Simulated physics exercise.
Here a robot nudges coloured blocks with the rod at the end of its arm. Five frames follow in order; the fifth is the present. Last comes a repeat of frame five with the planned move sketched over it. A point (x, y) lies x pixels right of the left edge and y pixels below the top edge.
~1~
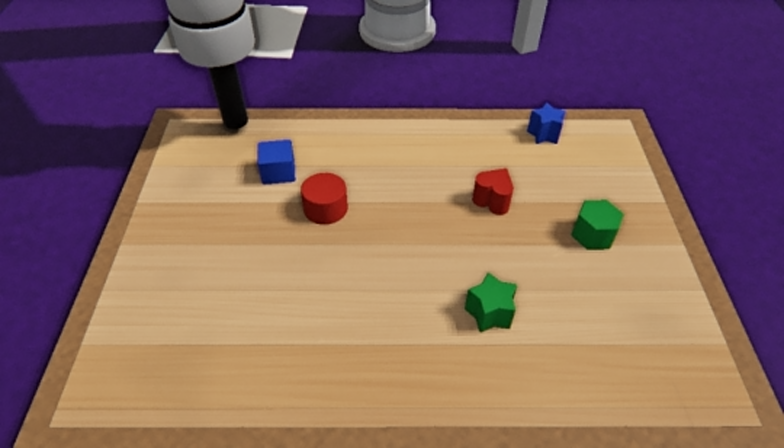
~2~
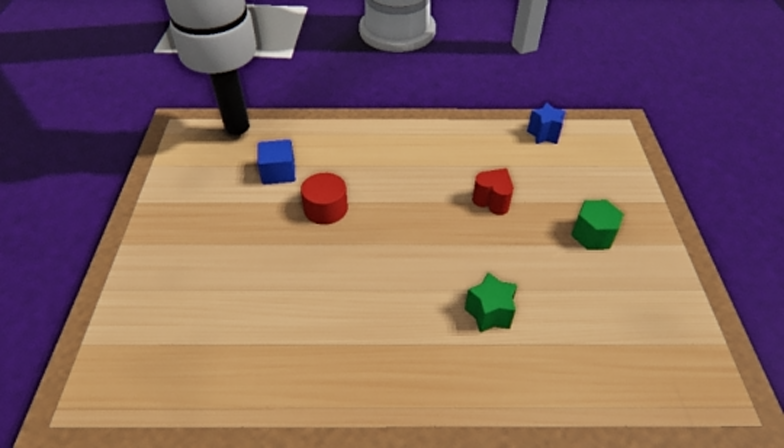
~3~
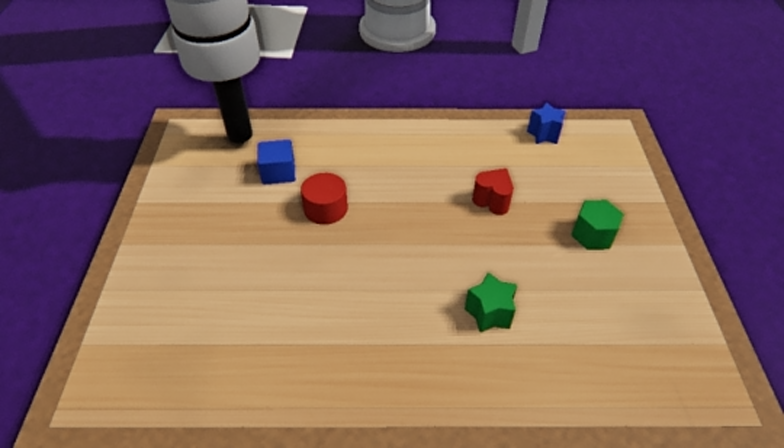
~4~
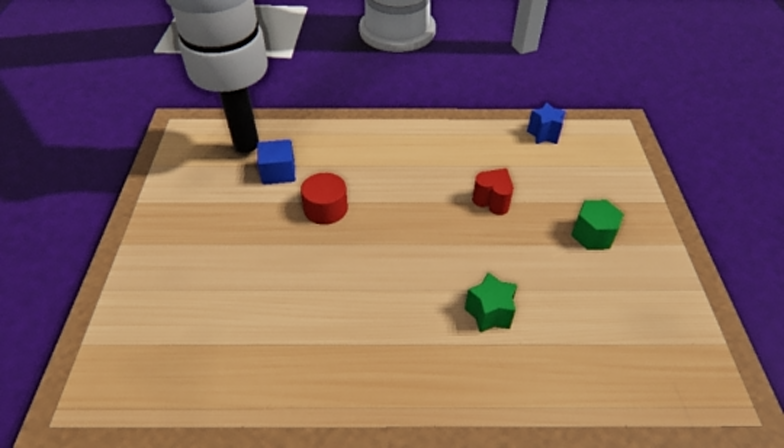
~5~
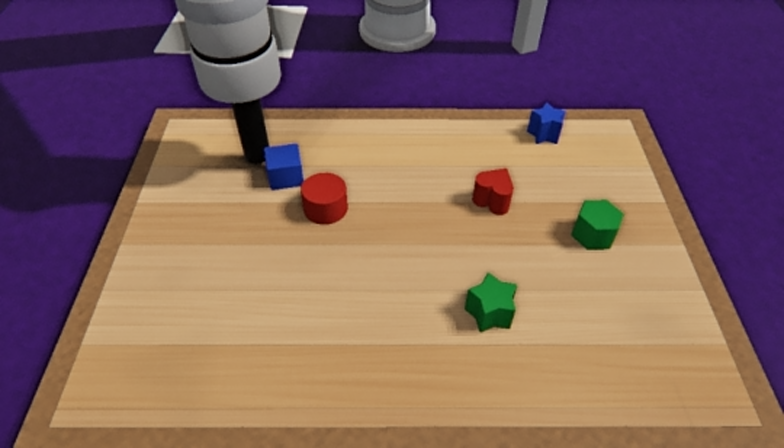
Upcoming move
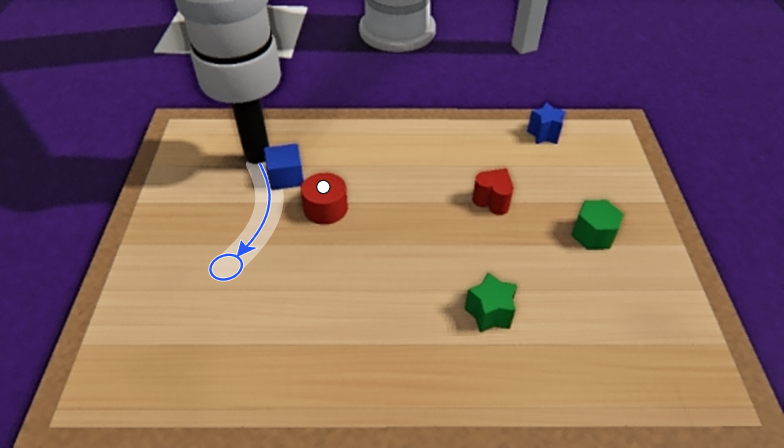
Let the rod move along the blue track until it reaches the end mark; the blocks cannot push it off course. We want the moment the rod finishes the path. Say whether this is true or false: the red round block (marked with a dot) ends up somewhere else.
It is true.
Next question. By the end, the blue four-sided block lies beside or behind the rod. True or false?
The statement is true.
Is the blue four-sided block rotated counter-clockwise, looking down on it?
Answer: Yes.
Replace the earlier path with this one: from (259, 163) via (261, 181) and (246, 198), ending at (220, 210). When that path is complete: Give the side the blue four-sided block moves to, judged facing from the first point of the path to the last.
It goes left.
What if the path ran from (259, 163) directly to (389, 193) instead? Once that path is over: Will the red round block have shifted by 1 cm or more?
My answer is yes.
The drawn path runs from (259, 163) via (269, 194) and (259, 231), ending at (226, 267); the dot is on the red round block.
On the path given first. One third of the way, rod (268, 187); blue four-sided block (299, 169), turned 70° anticlockwise; red round block (332, 189).
Two thirds of the way, rod (257, 224); blue four-sided block (299, 170), turned 80° anticlockwise; red round block (334, 189).
At the end, rod (224, 260); blue four-sided block (299, 170), turned 80° anticlockwise; red round block (334, 189).
